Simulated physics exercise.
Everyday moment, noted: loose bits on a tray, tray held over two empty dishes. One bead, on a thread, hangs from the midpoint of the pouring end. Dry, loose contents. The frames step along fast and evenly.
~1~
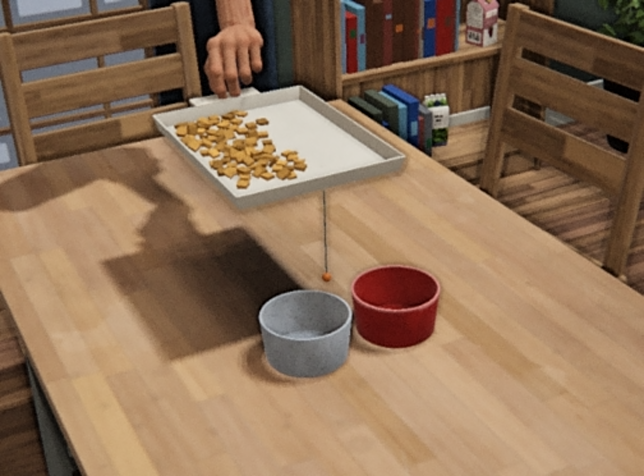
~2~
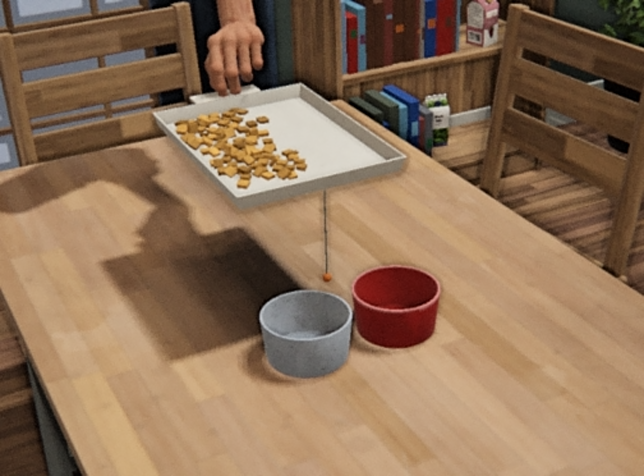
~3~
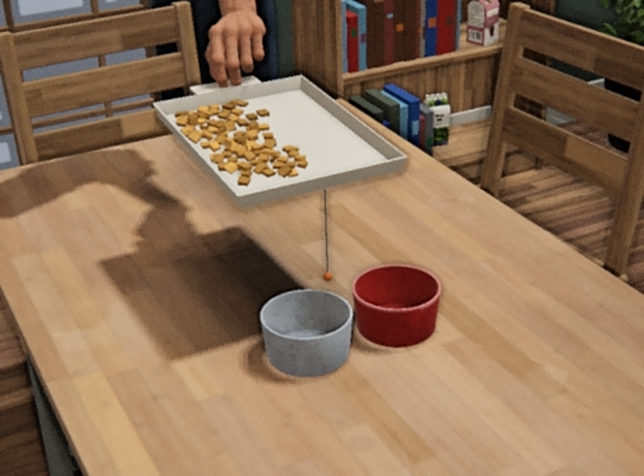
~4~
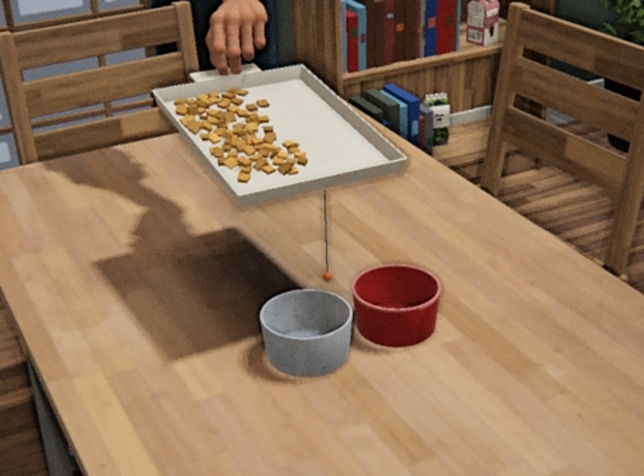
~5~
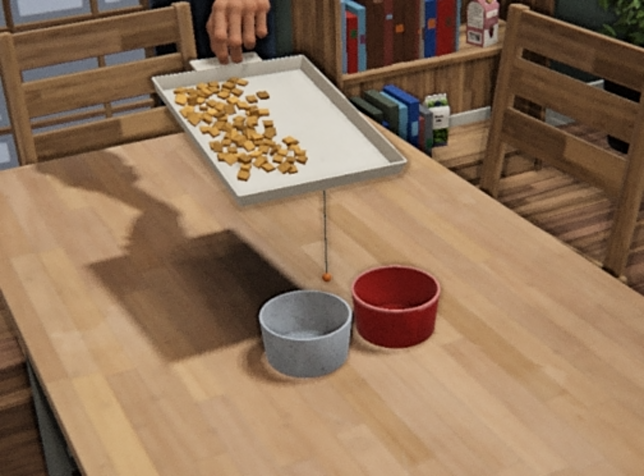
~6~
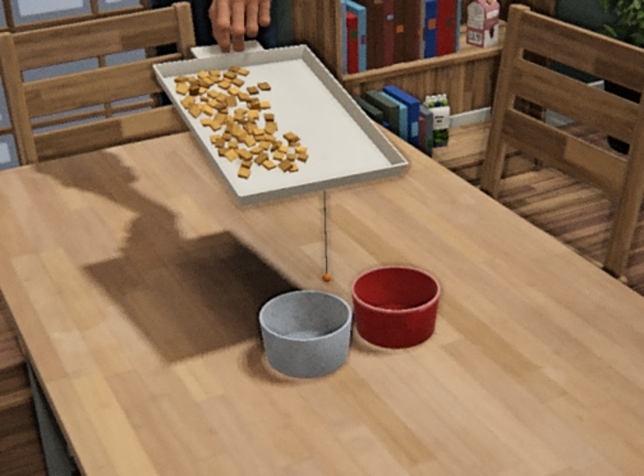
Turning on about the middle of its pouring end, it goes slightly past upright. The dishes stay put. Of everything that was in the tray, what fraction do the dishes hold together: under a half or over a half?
Together they hold over a half.
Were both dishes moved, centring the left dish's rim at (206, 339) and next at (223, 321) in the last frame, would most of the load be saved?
The dishes end up with the lesser share in the first try and the lesser share in the second.
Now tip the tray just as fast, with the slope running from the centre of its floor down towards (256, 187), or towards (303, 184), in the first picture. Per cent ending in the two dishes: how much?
30 % and 70 %.
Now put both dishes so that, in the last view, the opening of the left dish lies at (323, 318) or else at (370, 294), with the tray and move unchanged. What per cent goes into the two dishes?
Around 80 % followed by around 50 %.
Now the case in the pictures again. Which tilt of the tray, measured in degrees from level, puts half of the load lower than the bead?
That would be about 110 degrees from level.
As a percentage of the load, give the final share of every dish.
Left 30 %, right 50 %.
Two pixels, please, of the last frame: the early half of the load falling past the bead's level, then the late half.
About (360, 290) to begin with, then about (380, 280).
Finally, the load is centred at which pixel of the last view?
I'd mark it at roughly (378, 333).
Soon after the last picture, tray tipped steeply; nearly all on the tray; a stray few in the air.
A little later, tray tipped right over; most on the tray; a small part in the left dish; a small part in the right dish; a stray few outside both.
Later still, tray tipped past a quarter turn; about a quarter in the left dish; about half in the right dish; about a quarter outside both.
At rest, tray tipped past a quarter turn; about a quarter in the left dish; about half in the right dish; about a quarter outside both.
